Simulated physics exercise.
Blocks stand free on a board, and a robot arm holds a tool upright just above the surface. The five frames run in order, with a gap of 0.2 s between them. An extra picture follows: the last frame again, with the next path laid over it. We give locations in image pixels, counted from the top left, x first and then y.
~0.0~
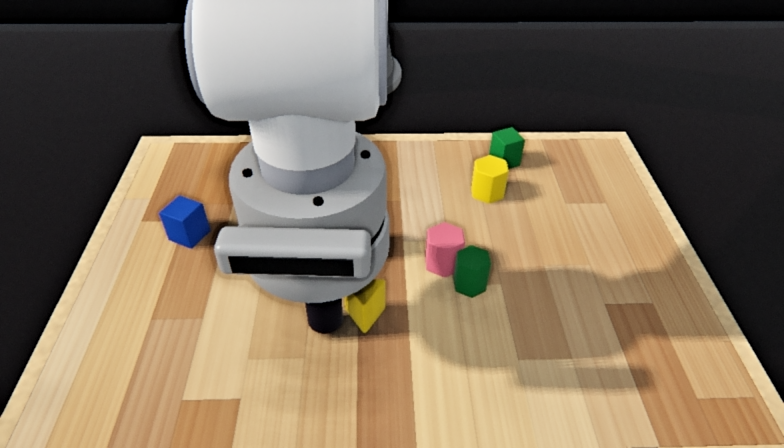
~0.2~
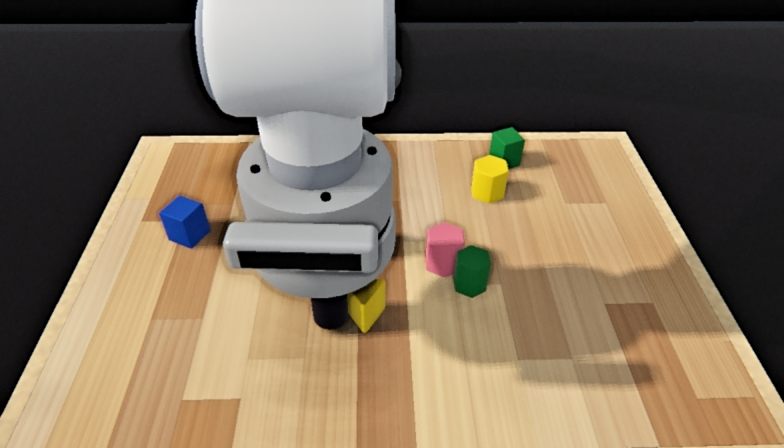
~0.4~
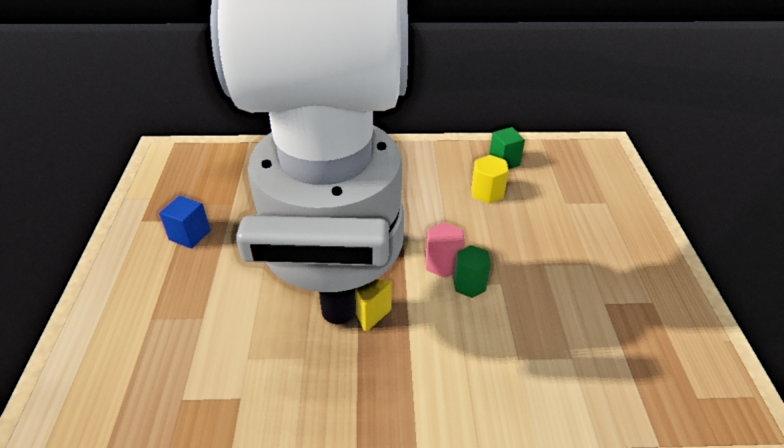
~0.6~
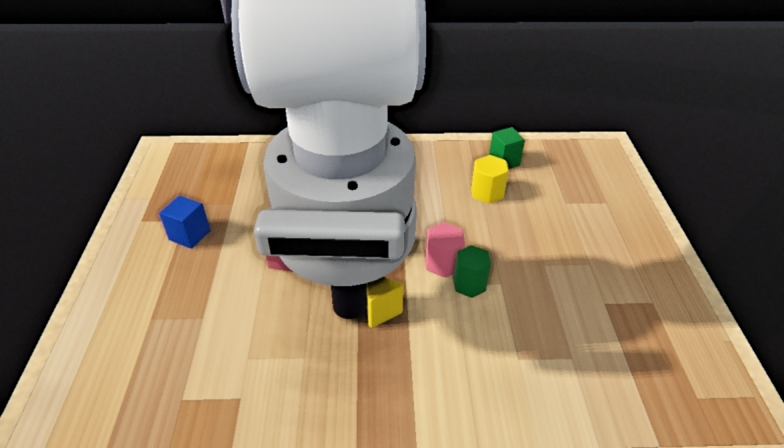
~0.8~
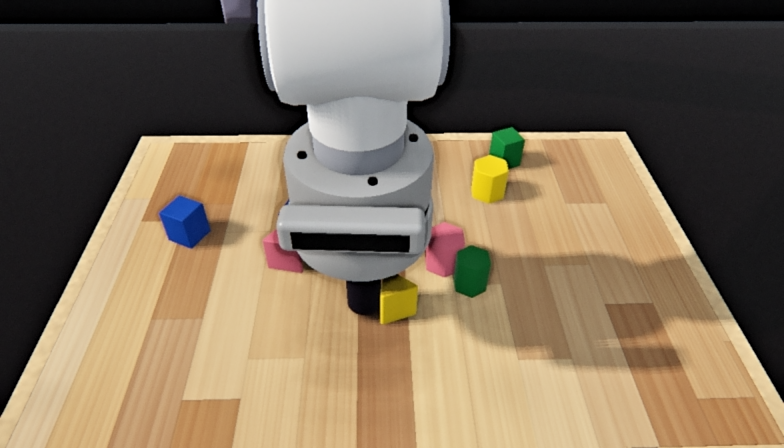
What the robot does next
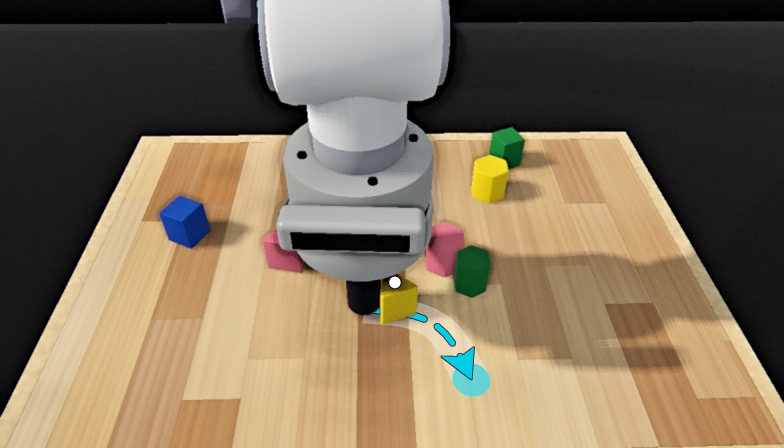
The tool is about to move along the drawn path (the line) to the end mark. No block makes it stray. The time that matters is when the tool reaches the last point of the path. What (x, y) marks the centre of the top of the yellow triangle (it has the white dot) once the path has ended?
Its top face will be centred at roughly (470, 289).
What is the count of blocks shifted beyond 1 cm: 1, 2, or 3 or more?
I reckon the push displaces only one of the blocks by more than 1 cm.
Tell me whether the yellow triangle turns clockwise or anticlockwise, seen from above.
The block spins anticlockwise.
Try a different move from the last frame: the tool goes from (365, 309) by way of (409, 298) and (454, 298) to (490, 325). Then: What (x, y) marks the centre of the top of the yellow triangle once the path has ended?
The spot you're after is about (527, 310) in the image.
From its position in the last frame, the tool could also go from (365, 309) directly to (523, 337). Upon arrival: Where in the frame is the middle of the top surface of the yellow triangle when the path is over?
Its top face will be centred at roughly (545, 289).
The line goes from (365, 309) via (411, 315) and (449, 339), ending at (471, 379); the dot is on the yellow triangle.
What follows on the original path. One third of the way, tool (413, 308); yellow triangle (445, 285), turned 15° anticlockwise.
Two thirds of the way, tool (451, 332); yellow triangle (470, 289), turned 40° anticlockwise.
At the end, tool (473, 372); yellow triangle (470, 289), turned 40° anticlockwise; green six-sided block unmoved.
